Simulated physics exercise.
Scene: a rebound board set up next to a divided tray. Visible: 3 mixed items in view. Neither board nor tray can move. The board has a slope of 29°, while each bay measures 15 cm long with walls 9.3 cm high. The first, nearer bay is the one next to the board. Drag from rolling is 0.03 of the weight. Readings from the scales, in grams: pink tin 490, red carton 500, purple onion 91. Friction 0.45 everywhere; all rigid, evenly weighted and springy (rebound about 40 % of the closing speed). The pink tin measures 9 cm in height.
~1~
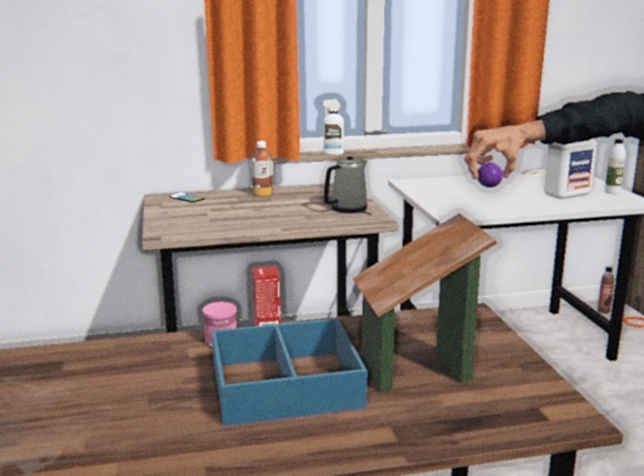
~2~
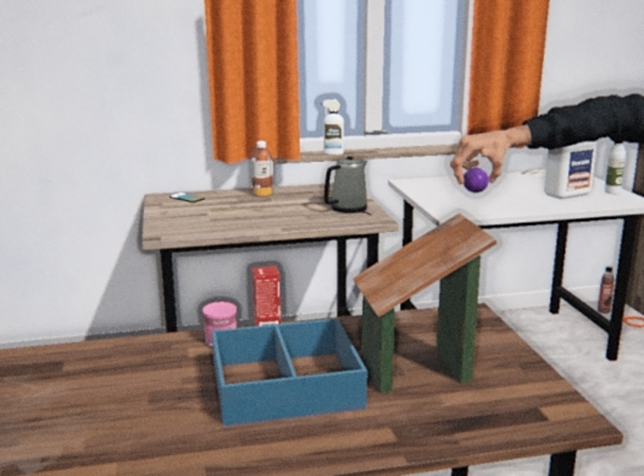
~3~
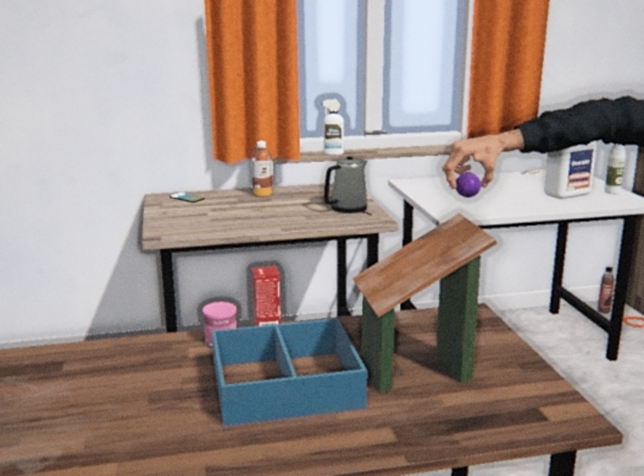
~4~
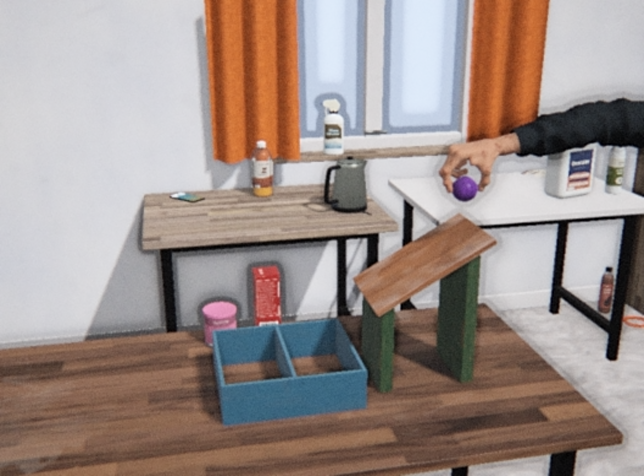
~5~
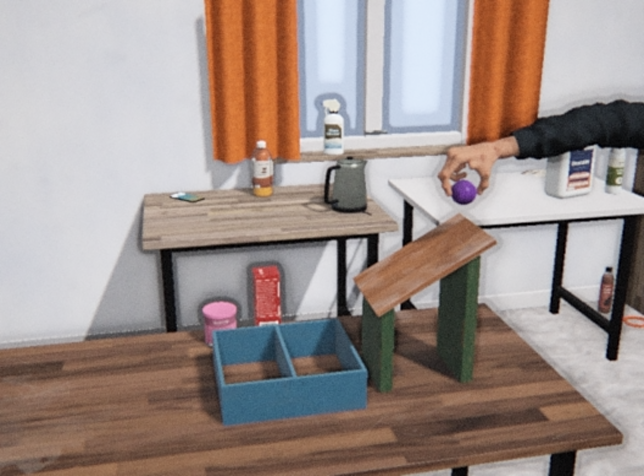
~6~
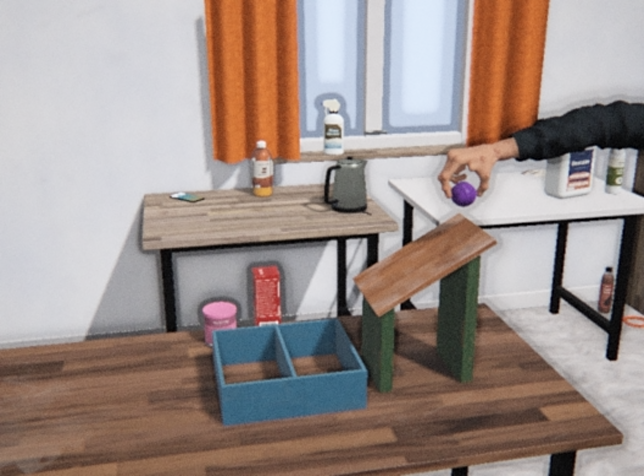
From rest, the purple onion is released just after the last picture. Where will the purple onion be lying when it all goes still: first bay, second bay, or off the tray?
First bay.
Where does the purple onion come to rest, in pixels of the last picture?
It ends up at about (303, 373).
Then, 0.30 s past the last view, purple onion near (442, 231).
Then, 0.50 s past the last view, purple onion near (366, 279).
Then, 0.70 s past the last view, it is in the nearer bay; purple onion near (313, 371).
Then, 0.90 s past the last view, it is in the nearer bay; purple onion near (327, 370).
Finally, it is in the nearer bay; the bystanders still in place (within 4 cm). Final places as that camera would see them, purple onion near (303, 373).
